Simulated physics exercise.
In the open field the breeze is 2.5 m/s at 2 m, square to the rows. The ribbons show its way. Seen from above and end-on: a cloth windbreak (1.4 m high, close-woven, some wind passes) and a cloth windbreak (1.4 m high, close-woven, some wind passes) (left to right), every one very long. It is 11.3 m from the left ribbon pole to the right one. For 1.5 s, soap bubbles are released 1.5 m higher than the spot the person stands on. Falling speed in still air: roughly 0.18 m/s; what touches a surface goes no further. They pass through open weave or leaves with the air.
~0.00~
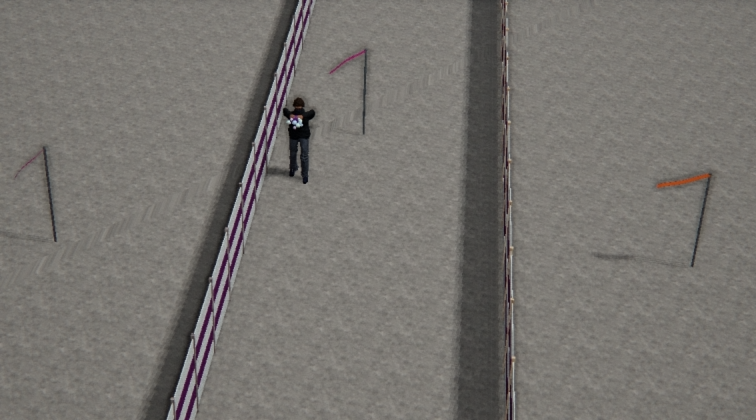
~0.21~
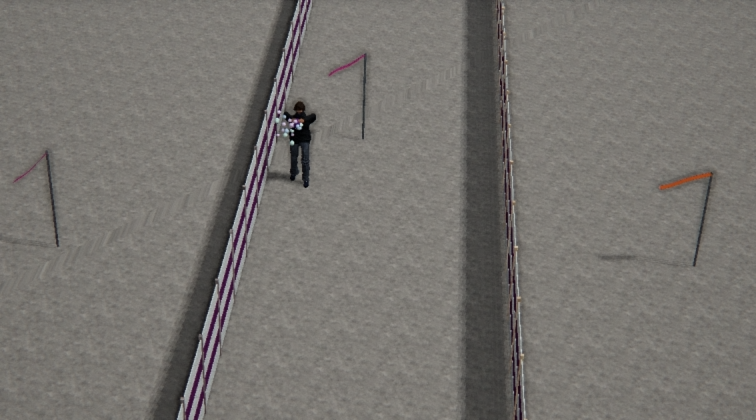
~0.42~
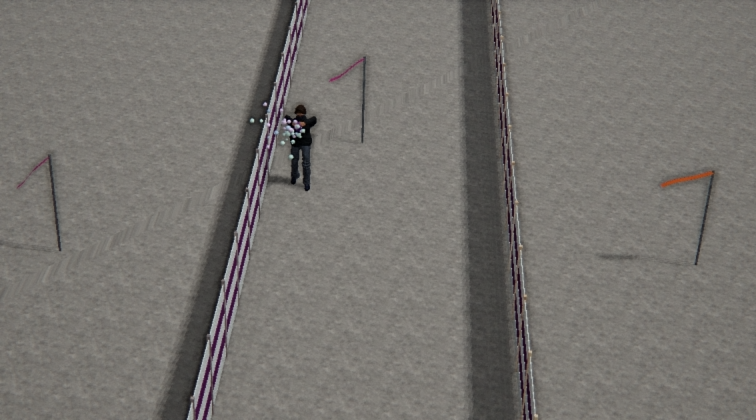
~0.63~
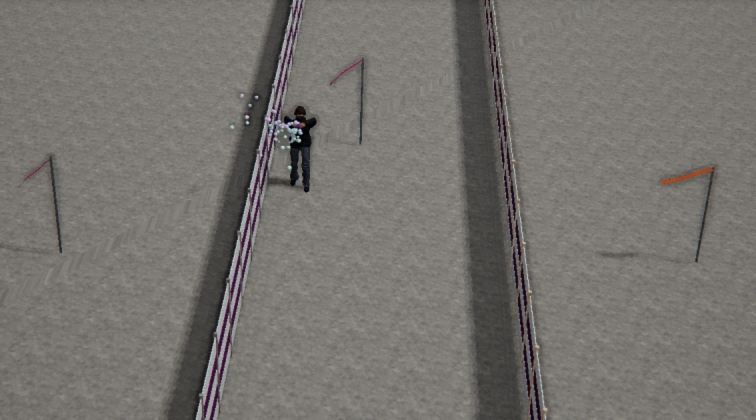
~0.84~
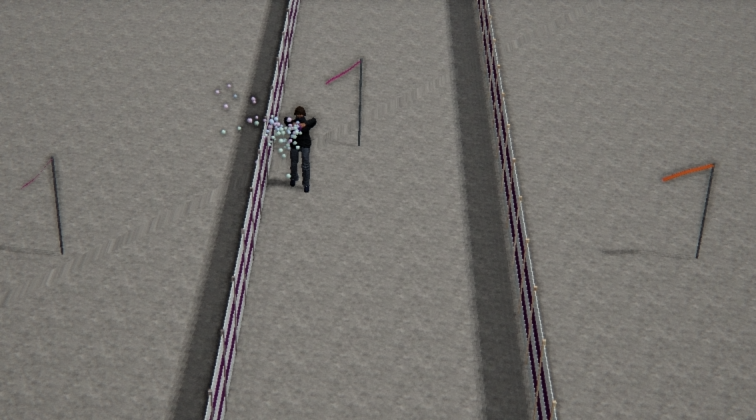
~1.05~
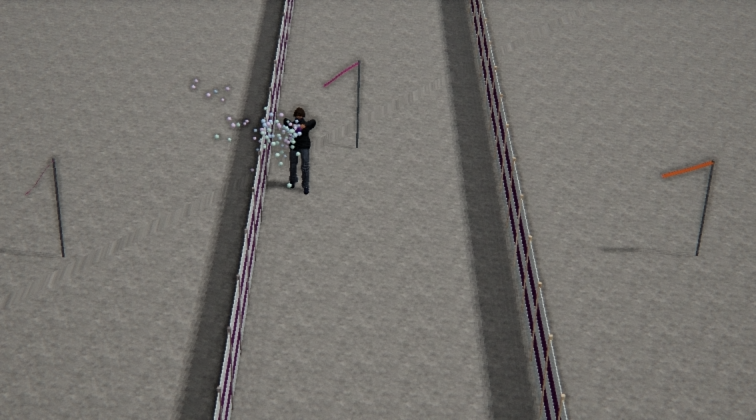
In this clip, a person in dark clothes stands between two long cloth windbreaks on open ground as pale bubbles appear beside them and spread leftward across the left windbreak, while ribbons on three poles stream left.
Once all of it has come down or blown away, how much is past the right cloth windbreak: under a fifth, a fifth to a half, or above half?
It is not even a fifth that ends up on the far side.
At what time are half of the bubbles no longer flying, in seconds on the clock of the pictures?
At about 10.0 s.
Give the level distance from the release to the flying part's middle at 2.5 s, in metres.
Roughly 1.0 m.
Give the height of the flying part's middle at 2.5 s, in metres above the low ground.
Roughly 1.4 m up.
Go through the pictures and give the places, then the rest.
In the first picture, the bubbles in the air span x = 290 to 300 around y = 120.
In the second picture, the right ribbon ends at (660, 188), leaning 70 degrees to the left and the bubbles in the air span x = 275 to 300 around y = 125.
In the third picture, the inner ribbon ends at (330, 81), leaning 50 degrees to the left, the bubbles in the air span x = 265 to 300 around y = 130 and the top of the right cloth windbreak crosses (511, 144).
In the fourth picture, the left ribbon ends at (18, 188), leaning 45 degrees to the left and the bubbles in the air span x = 250 to 300 around y = 130.
In the fifth picture, the right ribbon ends at (663, 180), leaning 70 degrees to the left and the bubbles in the air span x = 230 to 300 around y = 130.
In the sixth picture, the inner ribbon ends at (324, 86), leaning 50 degrees to the left, the bubbles in the air span x = 215 to 300 around y = 130 and the top of the left cloth windbreak crosses (263, 135).
After 2.5 s, 100 % is in the air or yet to come; 0 % is beyond the right cloth windbreak; the middle of what still flies is 1.4 m above the low ground, near (234, 136).
After 4.0 s, 95 % is in the air or yet to come; 0 % is beyond the right cloth windbreak; the middle of what still flies is 1.2 m above the low ground, near (164, 144).
After 8.0 s, 68 % is in the air or yet to come; 0 % is beyond the right cloth windbreak.
After 20.0 s, 11 % is in the air or yet to come; 0 % is beyond the right cloth windbreak.
After 45.0 s, 0 % is in the air or yet to come; 0 % is beyond the right cloth windbreak.
